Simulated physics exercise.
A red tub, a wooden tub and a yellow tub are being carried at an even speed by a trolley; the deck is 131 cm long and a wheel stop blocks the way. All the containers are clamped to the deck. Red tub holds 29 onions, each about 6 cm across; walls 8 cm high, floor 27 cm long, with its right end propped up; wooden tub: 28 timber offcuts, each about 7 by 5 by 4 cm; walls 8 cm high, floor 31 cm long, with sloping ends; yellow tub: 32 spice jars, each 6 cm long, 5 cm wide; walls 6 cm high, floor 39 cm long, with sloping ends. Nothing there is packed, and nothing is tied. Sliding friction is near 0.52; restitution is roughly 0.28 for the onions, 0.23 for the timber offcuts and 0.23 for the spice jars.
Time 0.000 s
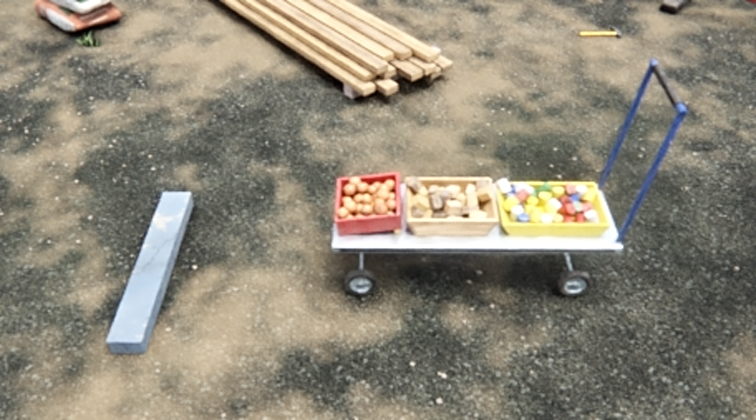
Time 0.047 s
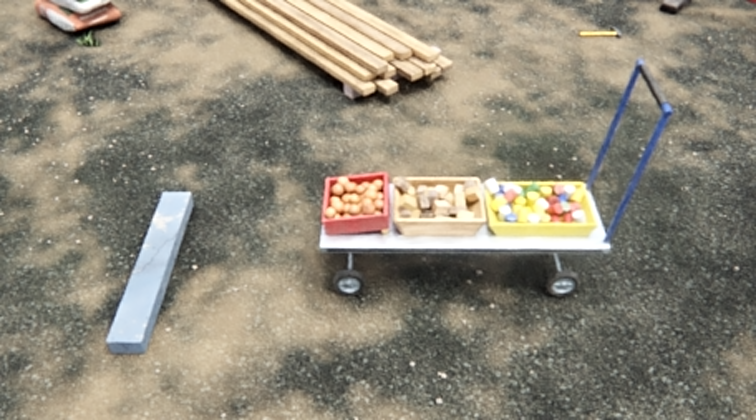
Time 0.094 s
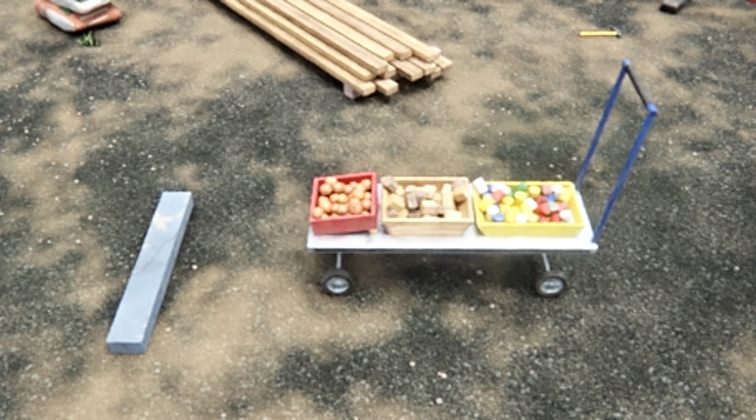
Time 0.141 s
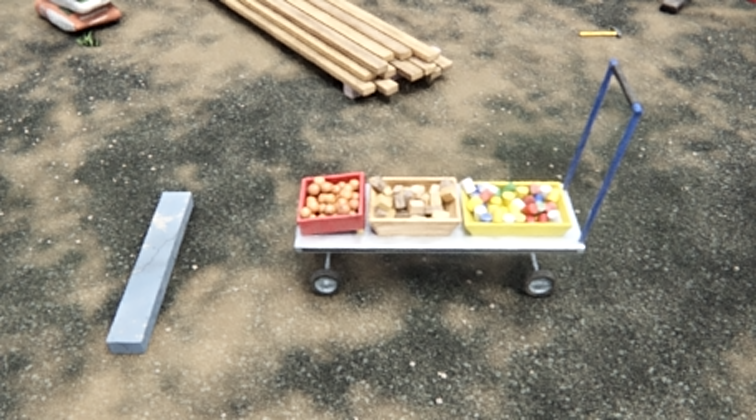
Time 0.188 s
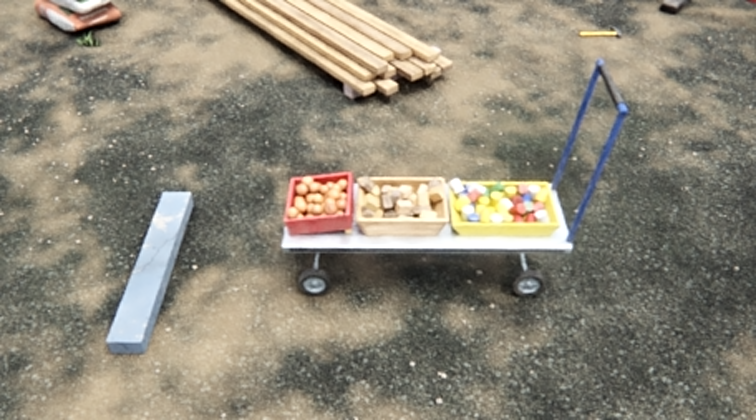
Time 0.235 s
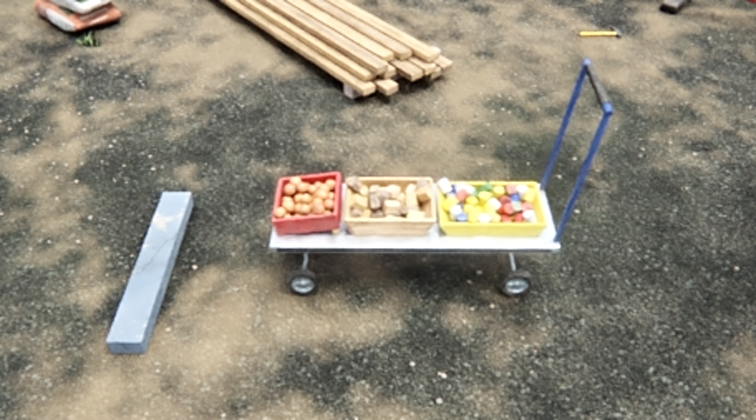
A trolley carrying red, wooden and yellow tubs rolls steadily left across the patchy ground.
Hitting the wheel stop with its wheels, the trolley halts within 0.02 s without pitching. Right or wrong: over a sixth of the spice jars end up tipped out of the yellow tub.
Wrong.
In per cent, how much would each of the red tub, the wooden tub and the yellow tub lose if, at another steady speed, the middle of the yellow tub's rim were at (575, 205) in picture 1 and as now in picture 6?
Red tub 10, wooden tub 0, yellow tub 10 per cent.
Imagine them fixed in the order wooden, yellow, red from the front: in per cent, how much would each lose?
In that arrangement the red tub sheds 0 per cent of its load, the wooden tub 0 per cent, and the yellow tub 0 per cent.
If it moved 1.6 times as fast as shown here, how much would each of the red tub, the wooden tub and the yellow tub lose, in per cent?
Red tub 20, wooden tub 10, yellow tub 10 per cent.
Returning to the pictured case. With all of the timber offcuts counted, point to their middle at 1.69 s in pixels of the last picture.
At about (249, 205).
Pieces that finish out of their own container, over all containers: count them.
Estimate: About 1.
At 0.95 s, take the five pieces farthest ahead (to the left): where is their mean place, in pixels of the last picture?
Their mean place is roughly (153, 199) in the last picture.
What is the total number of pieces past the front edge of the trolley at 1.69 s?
Approx. 0 pieces ahead of the front edge.
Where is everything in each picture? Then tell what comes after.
In the first frame (we follow the rim corner now nearest the camera), yellow tub at (609, 225); red tub at (397, 214); 90 cm still to roll; nothing out yet.
In the second frame, yellow tub at (596, 225); red tub at (384, 214); 84 cm still to roll.
In the third frame, yellow tub at (584, 225); red tub at (372, 214); 79 cm still to roll.
In the fourth frame, yellow tub at (571, 224); red tub at (359, 214); 73 cm still to roll.
In the fifth frame, yellow tub at (559, 224); red tub at (346, 214); 67 cm still to roll.
In the sixth frame, yellow tub at (546, 224); red tub at (333, 214); 62 cm still to roll; nothing out yet.
After 0.73 s, the wheels strike.
After 0.83 s, 0 of 29 out of the red tub, 0 of 28 out of the wooden tub and 0 of 32 out of the yellow tub.
After 0.95 s, 0 of 29 out of the red tub, 0 of 28 out of the wooden tub and 0 of 32 out of the yellow tub.
After 1.18 s, 0 of 29 out of the red tub, 0 of 28 out of the wooden tub and 1 of 32 out of the yellow tub.
Final count (at 1.69 s), 0 of 29 out of the red tub, 0 of 28 out of the wooden tub and 1 of 32 out of the yellow tub. Asked share, 1 of 32, 3 per cent.
